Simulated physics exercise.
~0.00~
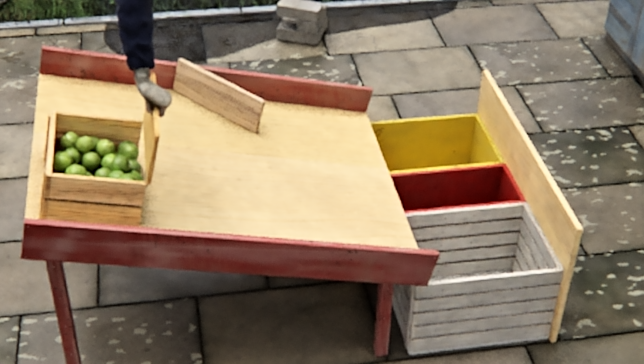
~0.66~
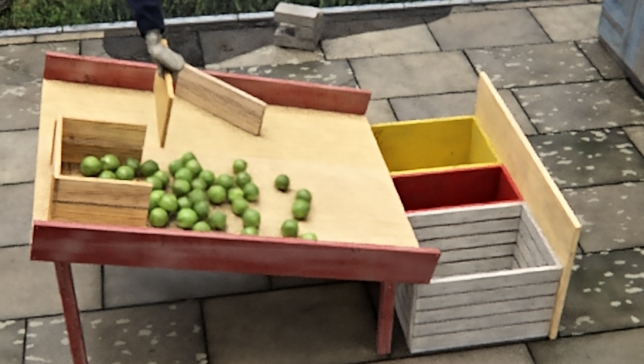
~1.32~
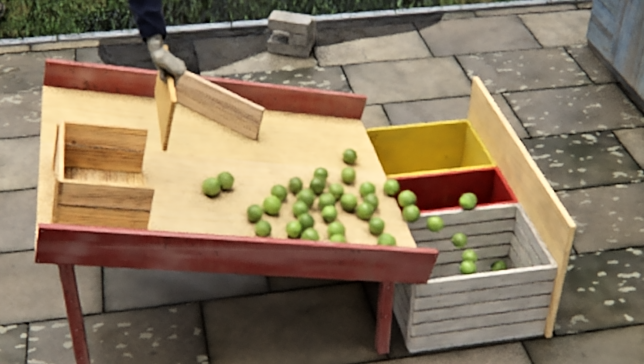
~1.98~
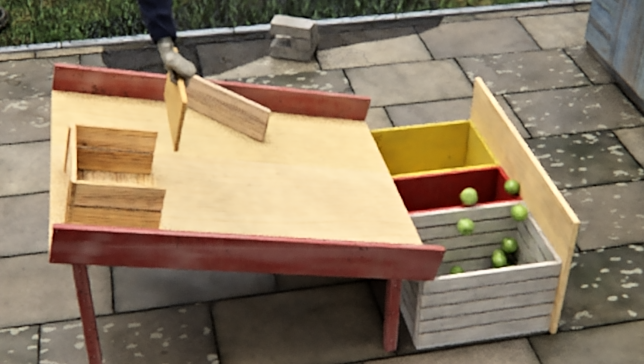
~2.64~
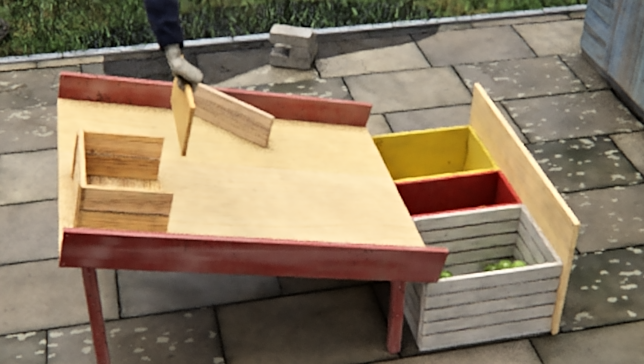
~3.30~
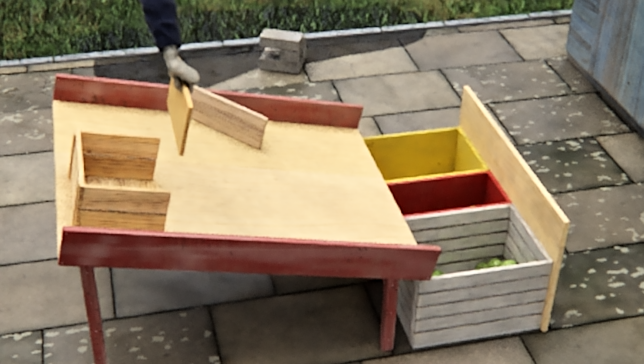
To begin with, green apples sit packed in a wooden pen at the left of a sloping table, while a gloved hand grips a small wooden gate near an angled board. The hand lifts the gate back to the board, and the apples spill out across the tabletop. They roll right in a loose spread, leaving the pen empty, and begin dropping off the table's edge toward the yellow, red and white containers. The last visible apples tumble through the air around the red tub and white bin. Finally the table is bare, with some apples showing inside the nearest, white bin, and the hand still holds the gate.
